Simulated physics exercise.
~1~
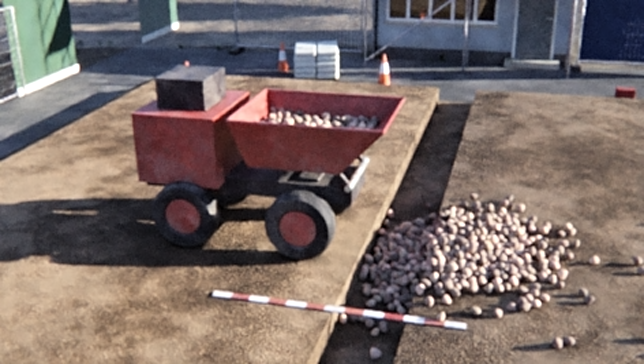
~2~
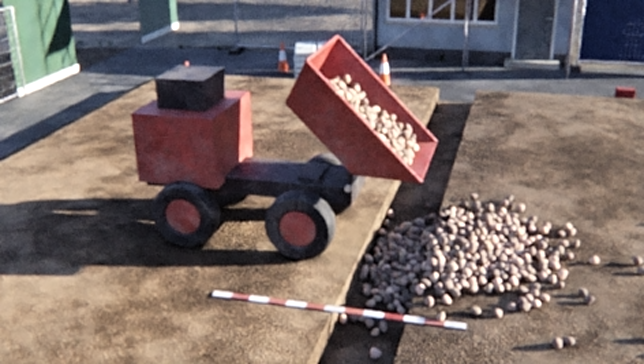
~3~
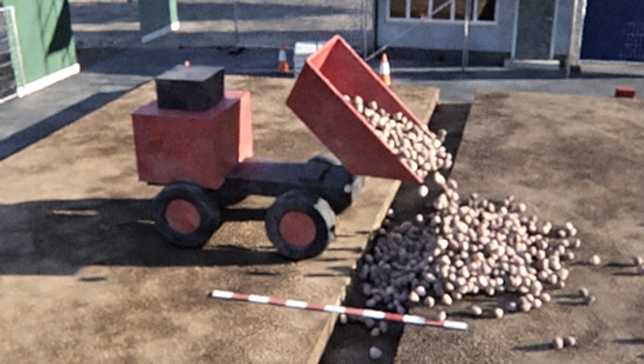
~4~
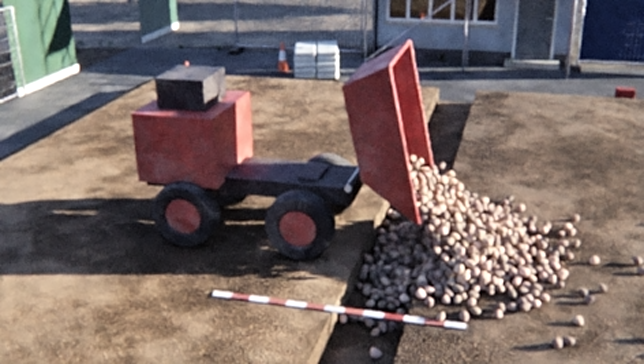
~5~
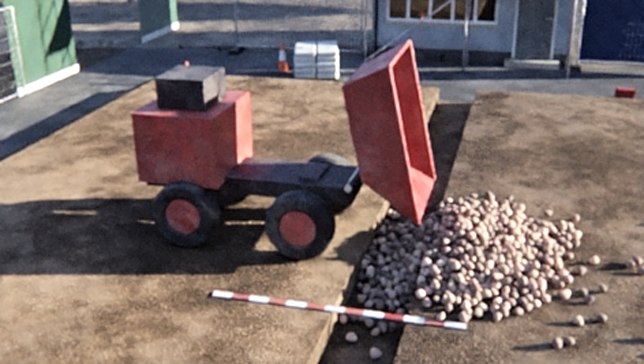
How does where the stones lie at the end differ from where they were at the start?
At the start the stones were split between the dumper's skip and a heap on the ground, but at the end they all lay on the ground, so as a whole they were lower and a little farther right.
